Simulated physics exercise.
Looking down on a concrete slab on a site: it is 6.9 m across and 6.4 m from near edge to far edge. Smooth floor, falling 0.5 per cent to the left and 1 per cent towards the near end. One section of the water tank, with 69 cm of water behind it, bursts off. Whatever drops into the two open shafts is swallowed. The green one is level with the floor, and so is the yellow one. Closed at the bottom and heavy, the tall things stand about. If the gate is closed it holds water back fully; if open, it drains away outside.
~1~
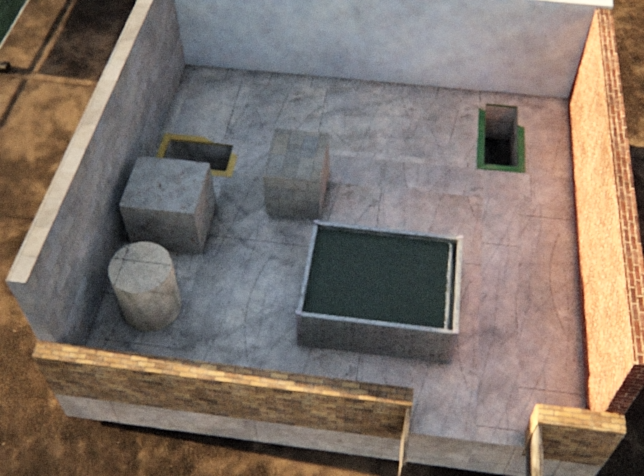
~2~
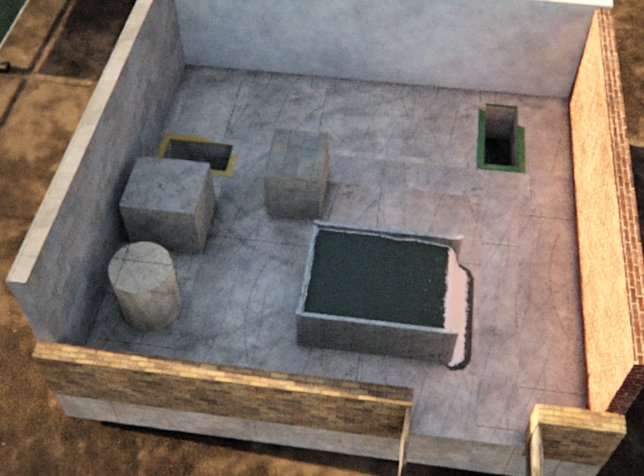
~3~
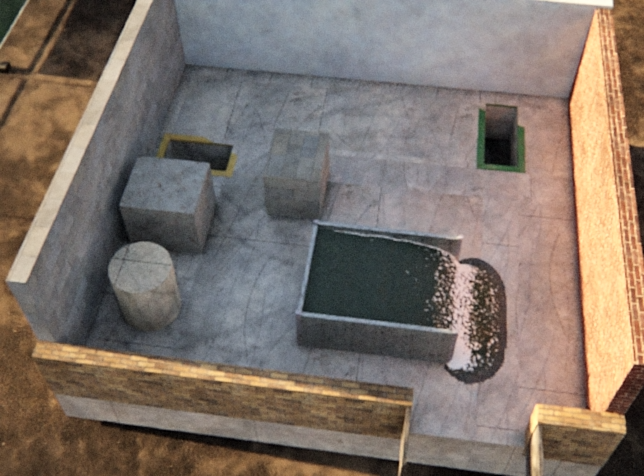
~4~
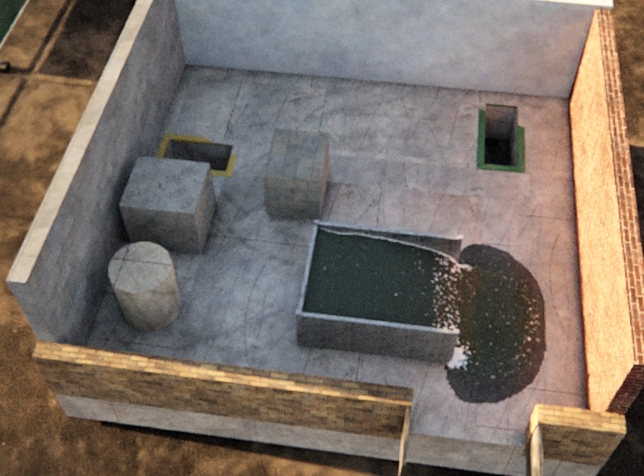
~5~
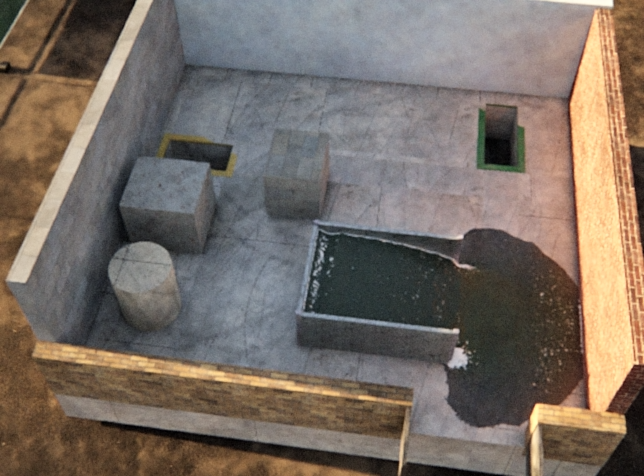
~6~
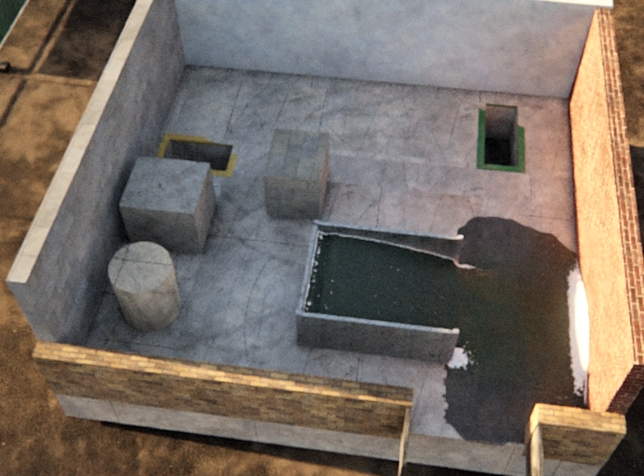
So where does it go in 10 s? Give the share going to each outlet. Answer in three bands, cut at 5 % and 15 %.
Gate opening above 15 %, green pit more than 15 %, yellow pit under 5 %.
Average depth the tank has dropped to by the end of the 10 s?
The mean depth is around 5 cm.
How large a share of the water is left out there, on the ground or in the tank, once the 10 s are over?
Around 48 per cent of the water.
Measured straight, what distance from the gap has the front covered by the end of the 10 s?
That comes to near 6.8 m out.
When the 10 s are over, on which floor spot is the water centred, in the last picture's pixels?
Around (353, 247) in the last picture.
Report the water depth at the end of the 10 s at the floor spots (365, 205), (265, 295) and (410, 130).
Close to 1, 2 and 2 centimetres.
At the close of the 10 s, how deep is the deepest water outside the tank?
Peak depth: Approx. 6 cm.
A moment later water covers 15 % of the floor and is deepest (48 cm) near (585, 437); gone so far, the gate opening 1 %, the green pit 0 %, the yellow pit 0 %.
Soon after water covers 25 % of the floor and is deepest (42 cm) near (585, 437); gone so far, the gate opening 2 %, the green pit 1 %, the yellow pit 0 %.
Next water covers 40 % of the floor and is deepest (22 cm) near (585, 437); gone so far, the gate opening 9 %, the green pit 7 %, the yellow pit 0 %.
Later on water covers 65 % of the floor and is deepest (12 cm) near (81, 349); gone so far, the gate opening 19 %, the green pit 18 %, the yellow pit 0 %.
At the end water covers 80 % of the floor and is deepest (6 cm) near (73, 372); gone so far, the gate opening 25 %, the green pit 25 %, the yellow pit 3 %.
